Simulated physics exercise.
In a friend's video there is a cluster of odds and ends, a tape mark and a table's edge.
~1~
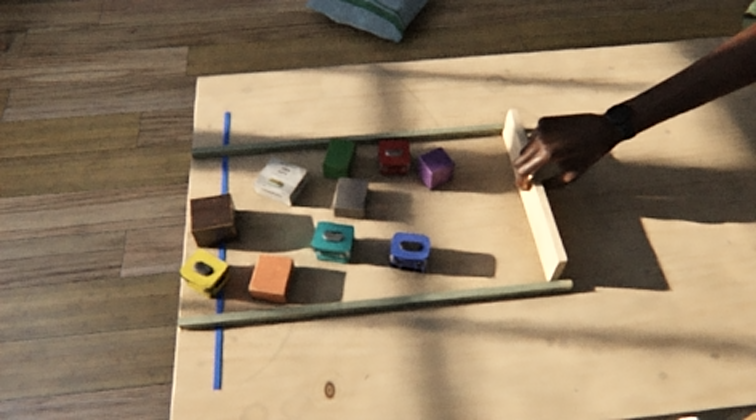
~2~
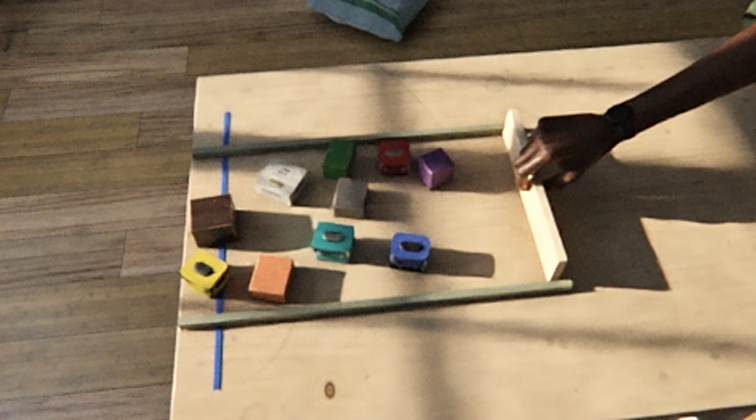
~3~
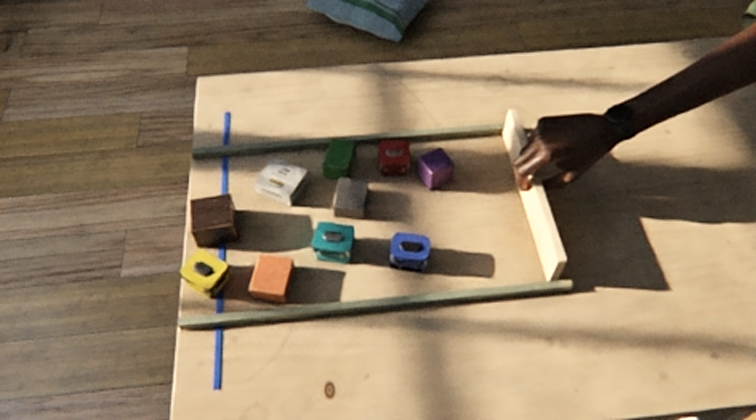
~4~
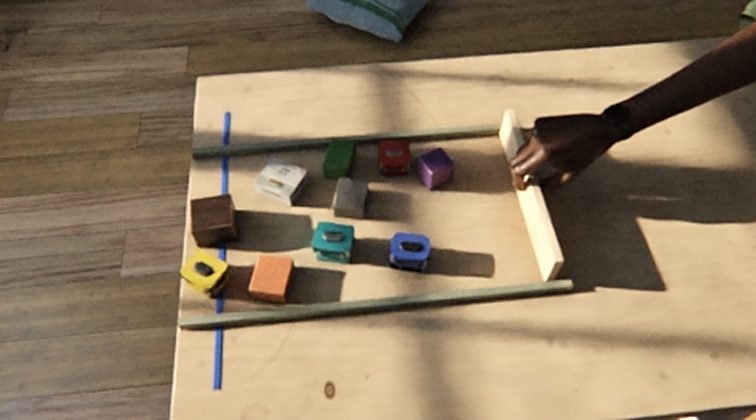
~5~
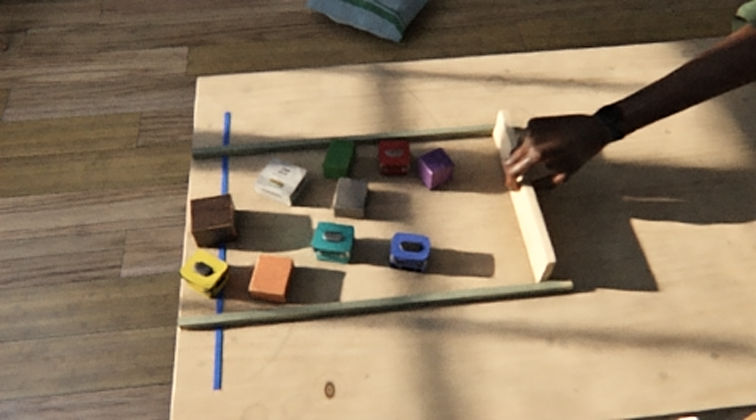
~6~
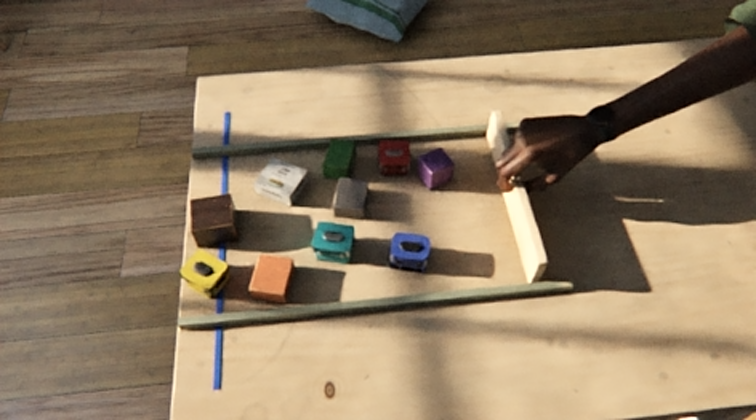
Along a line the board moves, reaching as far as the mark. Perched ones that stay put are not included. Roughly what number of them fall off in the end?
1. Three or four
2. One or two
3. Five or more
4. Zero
The answer is 3.
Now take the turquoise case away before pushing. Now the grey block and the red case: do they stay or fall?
So the grey block is still there and the red case is still there.
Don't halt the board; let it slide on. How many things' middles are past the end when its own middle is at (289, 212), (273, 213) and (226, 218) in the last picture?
0, 1 and 5.
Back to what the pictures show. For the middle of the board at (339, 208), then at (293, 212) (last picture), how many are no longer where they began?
Moved so far: 7, then 10.
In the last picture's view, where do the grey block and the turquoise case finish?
Grey block at (201, 230), turquoise case at (201, 256).
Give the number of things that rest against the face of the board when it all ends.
The figure is 5.
Soon after, none off yet; yellow case at rest near (207, 275); black block at rest near (214, 220); orange block at rest near (273, 279).
At rest, the number that fall off is five or more; fallen, green block, white box, orange block, black block and yellow case.
